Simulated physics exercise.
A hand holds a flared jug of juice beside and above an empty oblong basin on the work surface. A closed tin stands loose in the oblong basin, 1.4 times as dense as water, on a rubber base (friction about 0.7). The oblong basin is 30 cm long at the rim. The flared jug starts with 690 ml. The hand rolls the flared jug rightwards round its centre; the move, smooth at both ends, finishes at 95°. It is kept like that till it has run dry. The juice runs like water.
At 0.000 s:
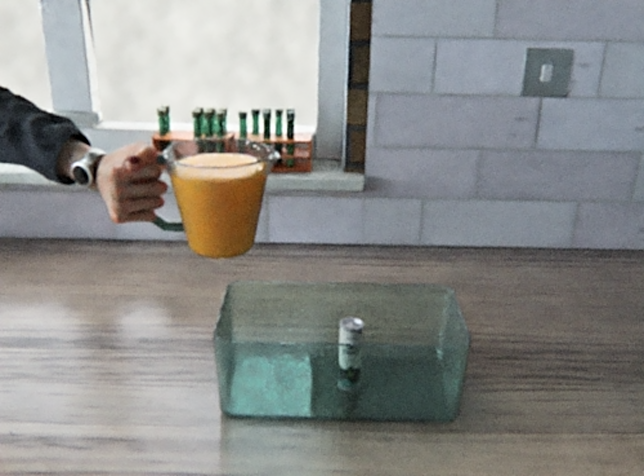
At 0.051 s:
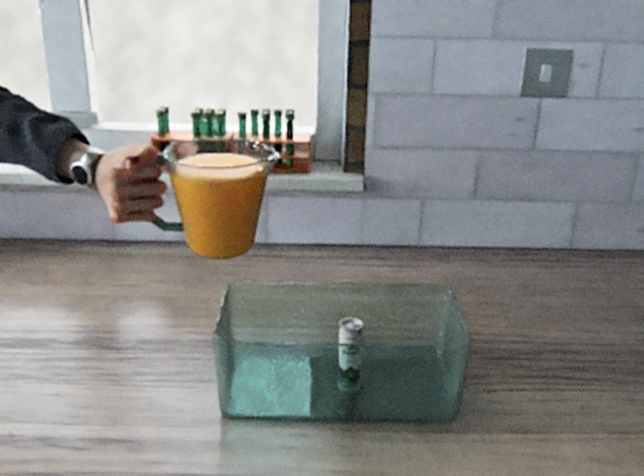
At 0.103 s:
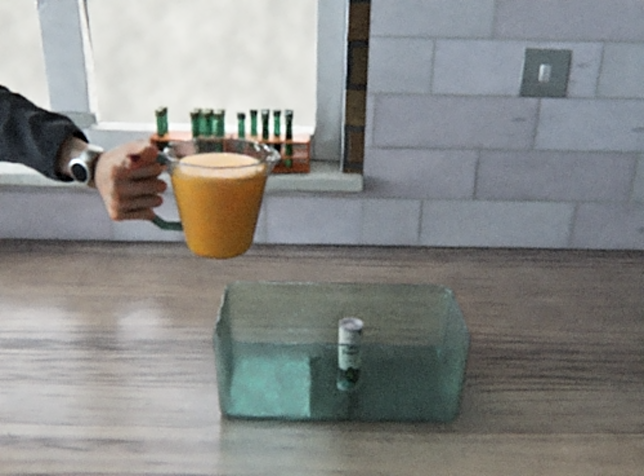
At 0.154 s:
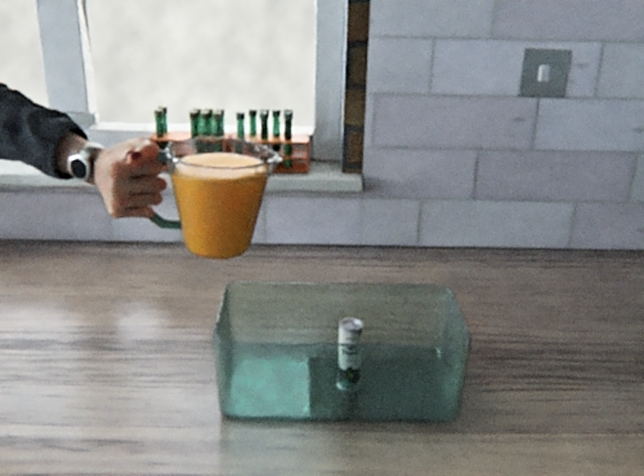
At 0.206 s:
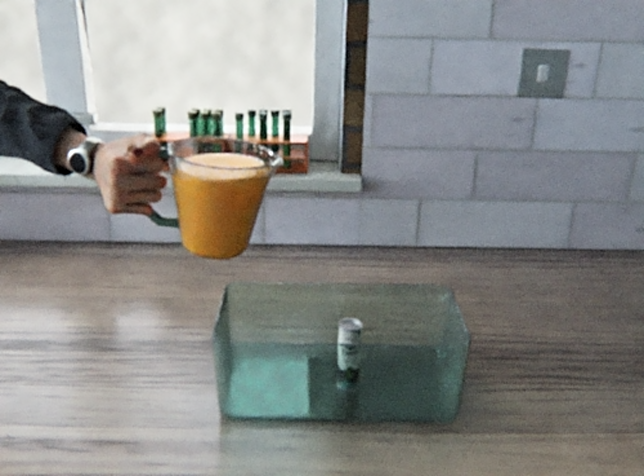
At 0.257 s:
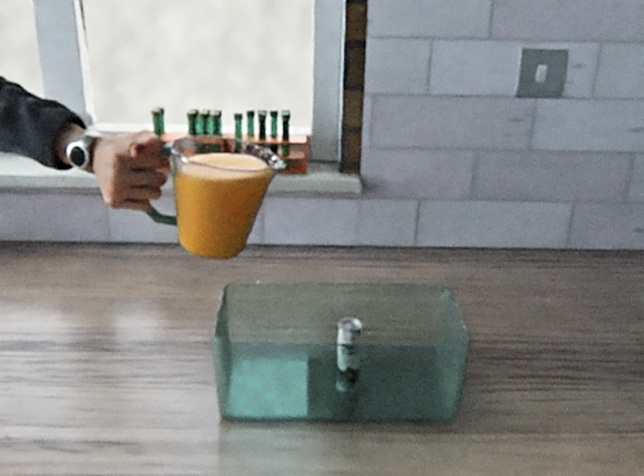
A hand tilts a flared jug of juice slightly rightwards above an oblong basin holding a tin.
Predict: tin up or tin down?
The tin goes over.
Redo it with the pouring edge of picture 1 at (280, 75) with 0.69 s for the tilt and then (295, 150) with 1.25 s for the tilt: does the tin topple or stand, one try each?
First it stays up; then it topples.
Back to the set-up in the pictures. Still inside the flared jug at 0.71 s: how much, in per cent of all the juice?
About 78 per cent.
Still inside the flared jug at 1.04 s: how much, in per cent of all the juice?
Near 28 in a hundred.
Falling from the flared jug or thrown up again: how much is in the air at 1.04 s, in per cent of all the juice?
About 20 per cent.
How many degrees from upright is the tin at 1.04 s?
It is at some 0°.
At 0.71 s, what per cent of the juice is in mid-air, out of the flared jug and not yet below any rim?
About 16 per cent.
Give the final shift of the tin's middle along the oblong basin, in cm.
About 8.5 cm.
By 0.71 s the tilt is 57° and 79 per cent is still to pour; the tin stands where it began.
By 1.04 s the tilt is 88° and 28 per cent is still to pour; the tin stands where it began.
By 1.38 s the tilt is 95° and 2 per cent is still to pour; the tin leans 27°.
By 1.76 s the tilt is 95° and 0 per cent is still to pour; the tin lies on its side.
At rest the tin lies on its side.
